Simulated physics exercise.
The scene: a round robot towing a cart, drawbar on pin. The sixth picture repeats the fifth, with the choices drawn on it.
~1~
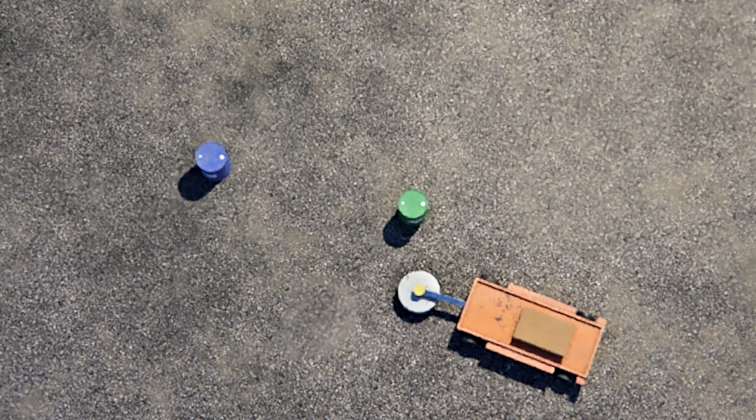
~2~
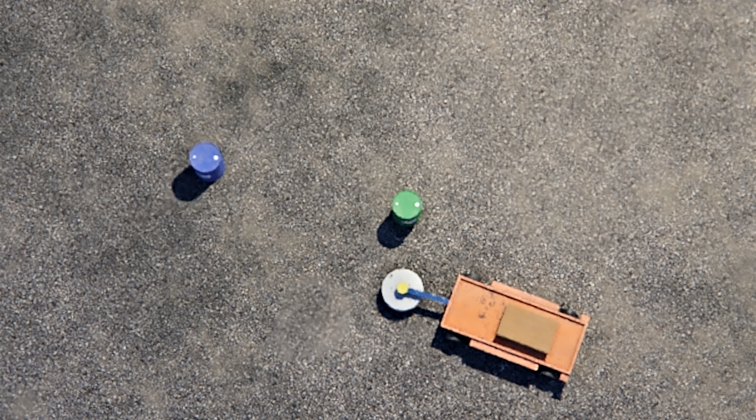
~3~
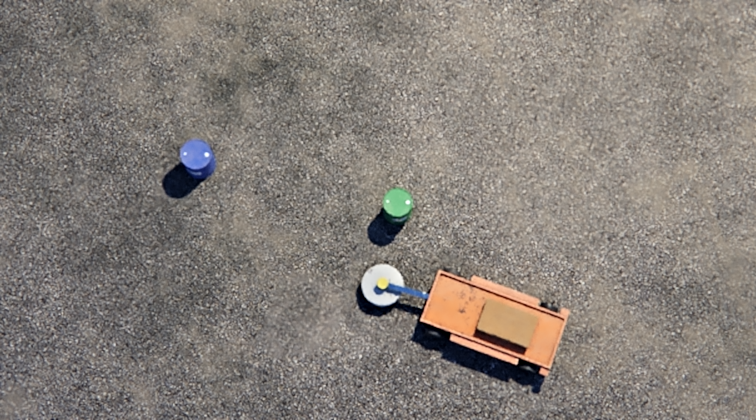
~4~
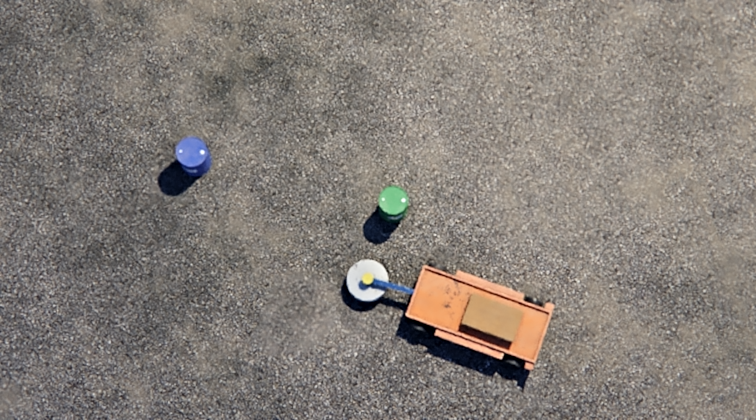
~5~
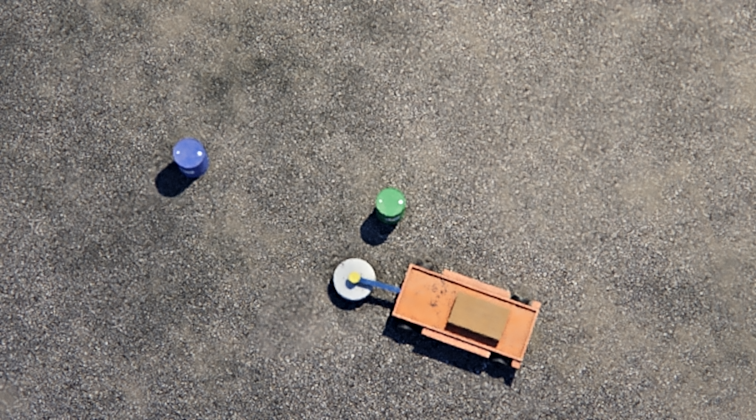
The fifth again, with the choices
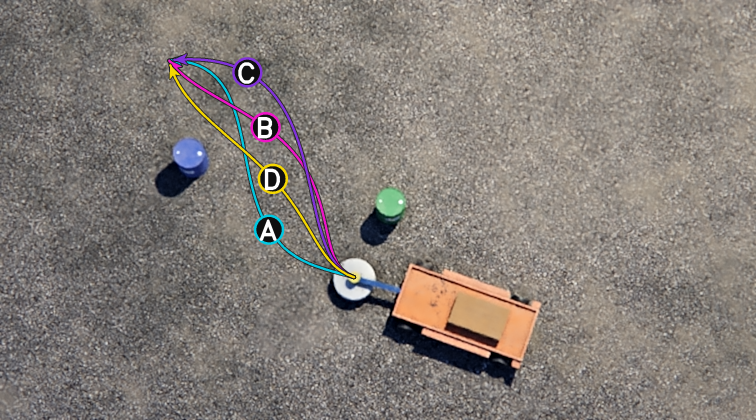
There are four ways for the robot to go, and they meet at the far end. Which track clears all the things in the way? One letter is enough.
Line A does it.
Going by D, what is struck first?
First the blue keg.
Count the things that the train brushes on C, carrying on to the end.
In all, one.
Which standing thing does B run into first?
First the green keg.
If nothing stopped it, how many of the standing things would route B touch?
In all, one.
On the marked copy, A from (354, 277) via (249, 173) to (169, 60); B from (354, 277) via (288, 147) to (169, 60); C from (354, 277) via (296, 135) to (174, 60); D from (354, 277) via (262, 168) to (170, 65).
Taking A. A third of the way, robot (264, 221), cart (362, 275).
Two thirds of the way, robot (237, 117), cart (292, 206).
When it is over, robot (171, 64), cart (246, 137); nothing has been touched.
As for the rest, B meets the green keg; C meets the green keg; D meets the blue keg.
